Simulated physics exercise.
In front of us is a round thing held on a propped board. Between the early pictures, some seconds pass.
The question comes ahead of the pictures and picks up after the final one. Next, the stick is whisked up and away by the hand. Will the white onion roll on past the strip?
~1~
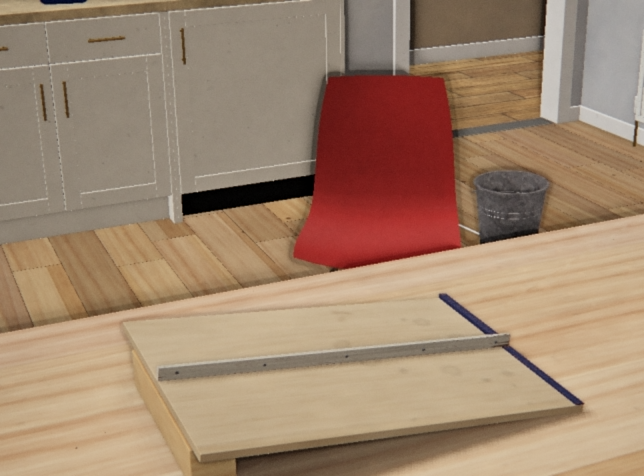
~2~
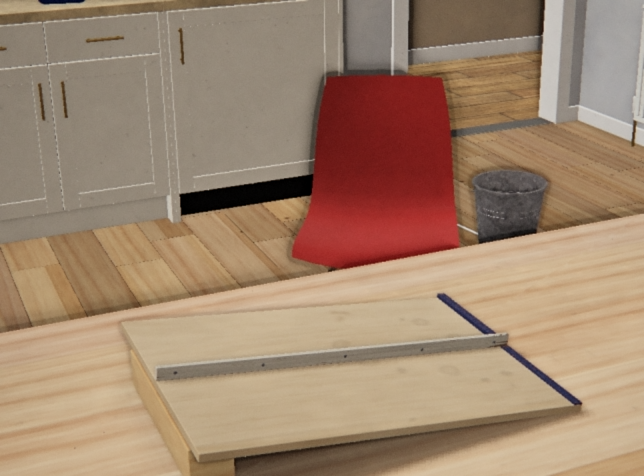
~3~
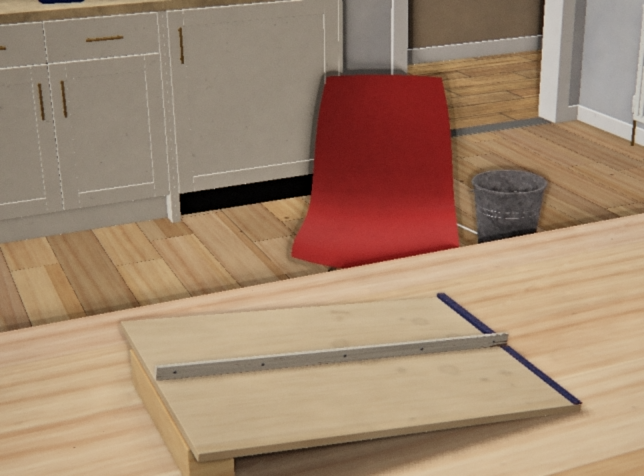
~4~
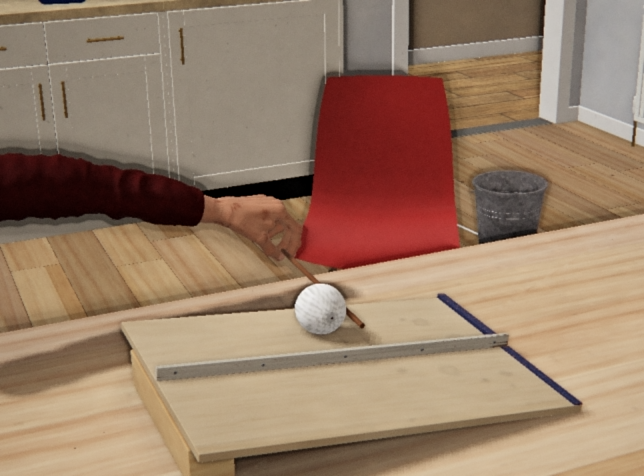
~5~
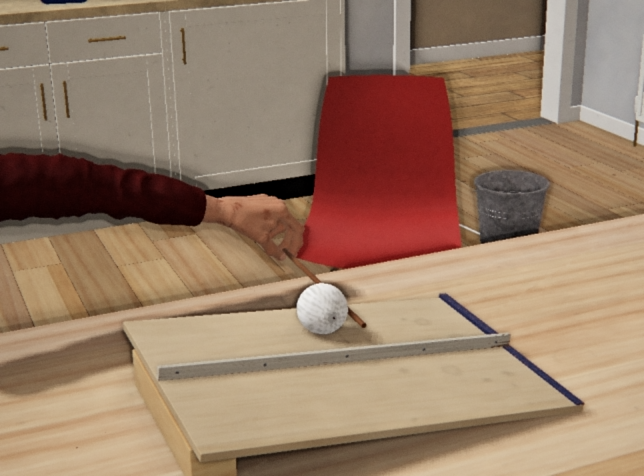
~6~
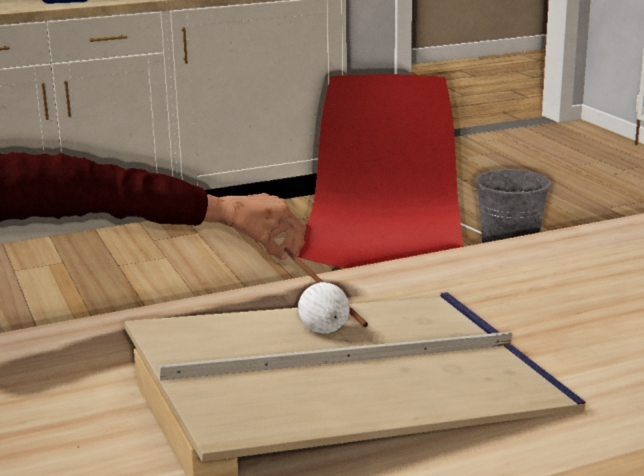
Yes.
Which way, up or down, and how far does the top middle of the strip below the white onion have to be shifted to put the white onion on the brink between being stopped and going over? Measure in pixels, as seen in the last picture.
You'd need to move it up by some 4 pixels.
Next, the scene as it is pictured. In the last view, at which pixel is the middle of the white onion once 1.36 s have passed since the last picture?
Around (597, 281).
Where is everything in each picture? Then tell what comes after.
The first frame shows board (345, 359).
The second frame shows board (343, 359).
The third frame shows board (343, 359).
The fourth frame shows held back by the stick; white onion (321, 309); board (344, 360).
The fifth frame shows held back by the stick; white onion (322, 309); board (345, 359).
The sixth frame shows held back by the stick; white onion (324, 308); board (347, 358).
Then, 0.56 s after the last picture, white onion rolling on the board near (388, 304).
Then, 0.98 s after the last picture, white onion off the board near (503, 300).
Then, 1.36 s after the last picture, white onion off the board near (597, 281).
By the end, the white onion runs past the strip.
